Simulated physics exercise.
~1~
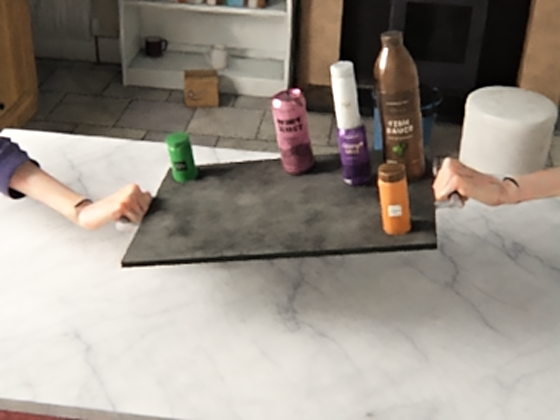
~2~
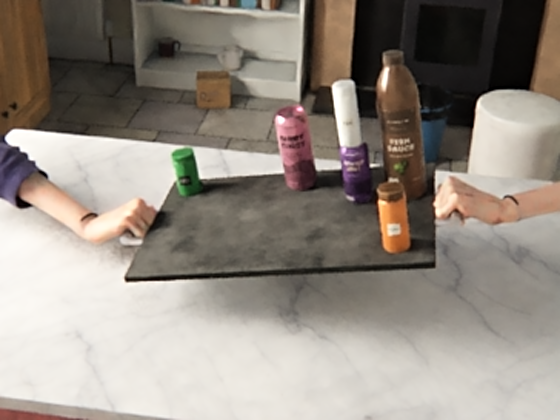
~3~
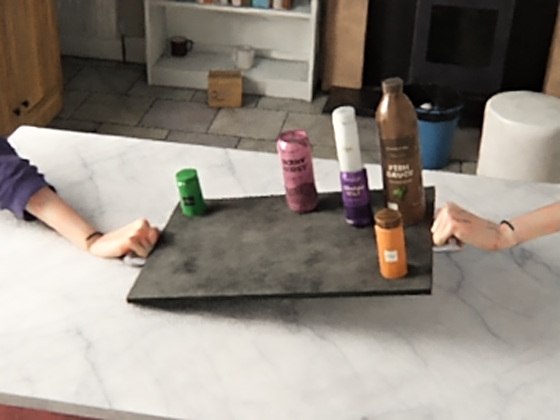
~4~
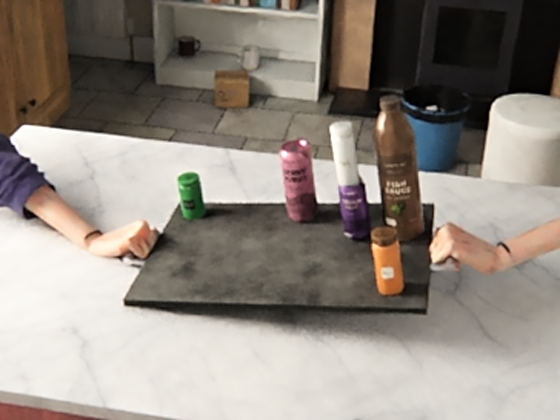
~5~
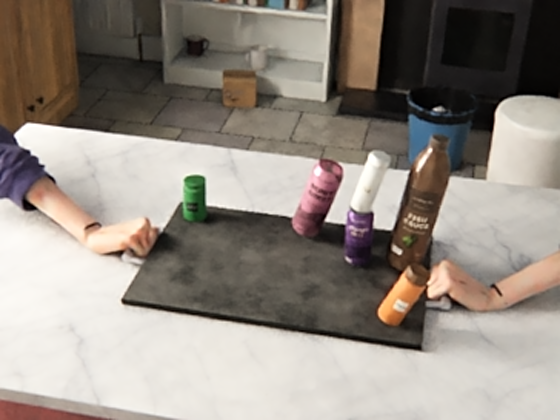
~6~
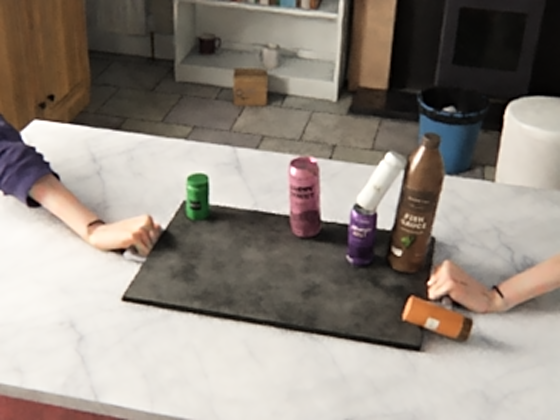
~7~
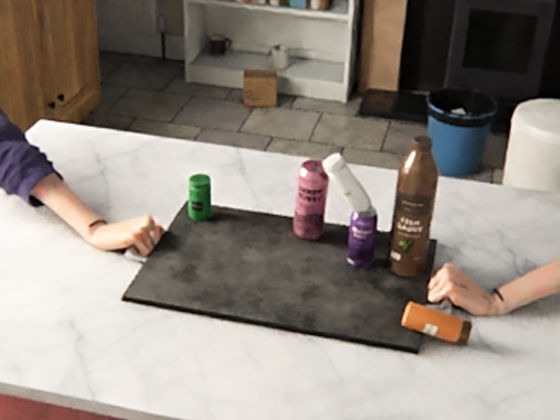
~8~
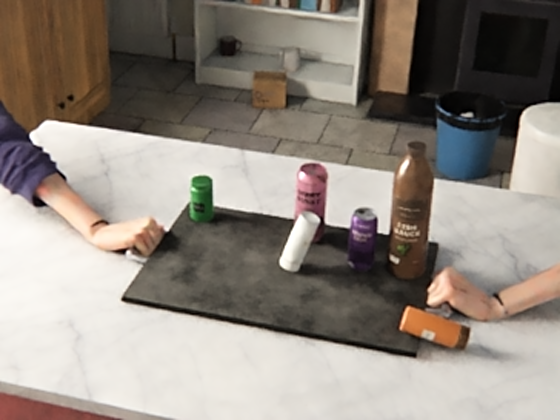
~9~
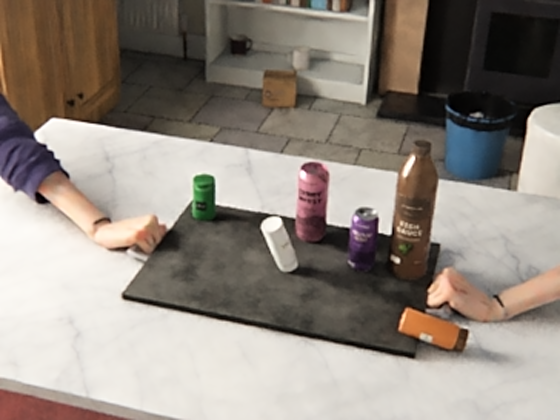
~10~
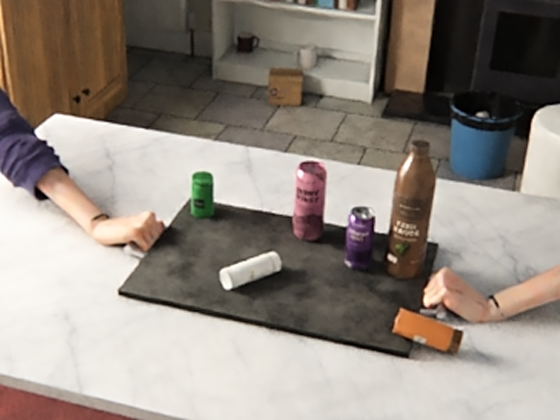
Two hands, one at each side, hold a dark rimless tray above a white marble table, seen from above with shelves and a blue bin behind. On it stand a small green shaker at the left, a pink can near the middle, a purple can with a white shaker on top, a tall brown bottle at the right and an orange shaker in front of it. The tray comes down askew, then its right side drops flat. The orange shaker topples off the right edge, while the brown bottle tilts and settles upright. The white shaker tips, falls leftward and ends lying on the tray, the others standing.
